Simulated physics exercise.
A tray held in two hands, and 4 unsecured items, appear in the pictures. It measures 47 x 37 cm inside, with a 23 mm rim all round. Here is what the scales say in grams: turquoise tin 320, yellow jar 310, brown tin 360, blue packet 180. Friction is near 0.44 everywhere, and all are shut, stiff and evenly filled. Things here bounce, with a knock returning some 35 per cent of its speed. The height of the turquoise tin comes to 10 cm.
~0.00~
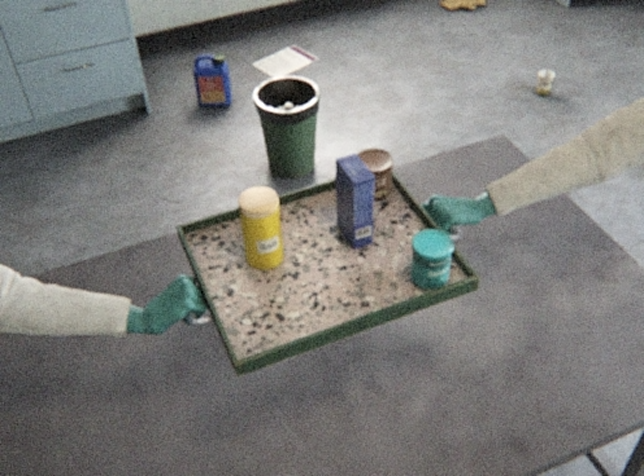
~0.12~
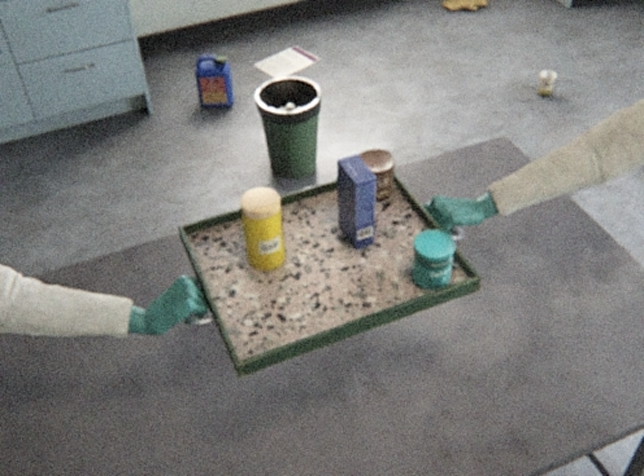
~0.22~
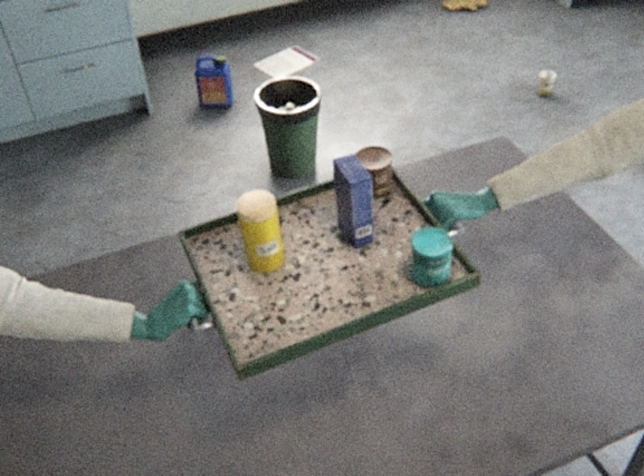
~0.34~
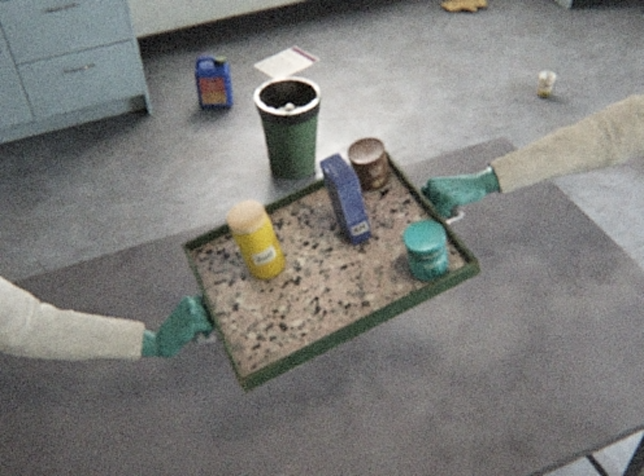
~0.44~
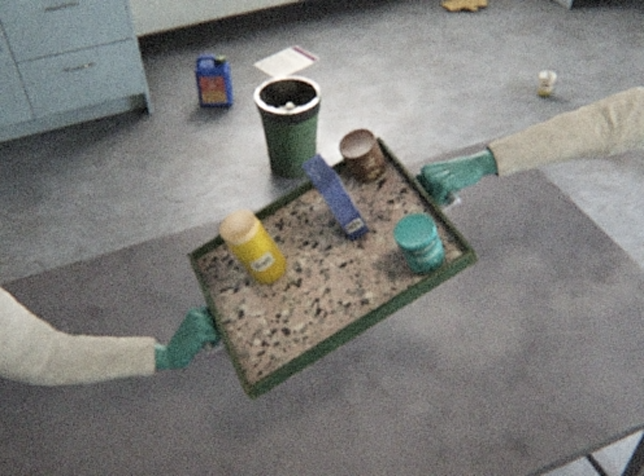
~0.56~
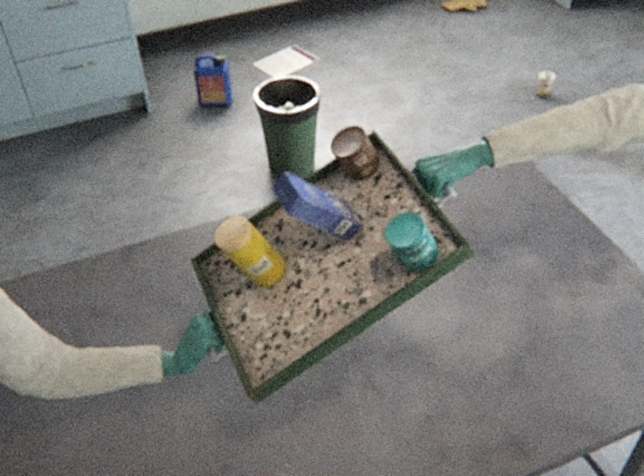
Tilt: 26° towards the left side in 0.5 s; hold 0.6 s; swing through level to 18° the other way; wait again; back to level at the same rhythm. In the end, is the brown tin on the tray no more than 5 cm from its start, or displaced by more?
It is displaced by more.
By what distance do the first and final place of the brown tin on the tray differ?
It ends about 28 centimetres from where it started.
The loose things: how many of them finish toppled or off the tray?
2.
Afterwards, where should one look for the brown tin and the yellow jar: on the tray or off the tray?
The brown tin is kept in bounds, the yellow jar is not kept in bounds.
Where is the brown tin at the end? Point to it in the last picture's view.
It settles at around (251, 213).
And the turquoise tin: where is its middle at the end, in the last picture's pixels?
At about (300, 306).
Around 1.06 s, tray at 26°, left edge down; yellow jar now off the tray; brown tin shifted 12 cm near (309, 188); blue packet on its side.
Around 1.46 s, tray at 2°, left edge down; brown tin shifted 28 cm near (251, 214); blue packet on its side; turquoise tin shifted 26 cm.
Finally (3.3 s), off the tray, yellow jar; on their side or leaning hard on the tray, blue packet; not toppled but over 5 cm from the start, turquoise tin and brown tin. Final places as that camera would see them, brown tin near (251, 213).
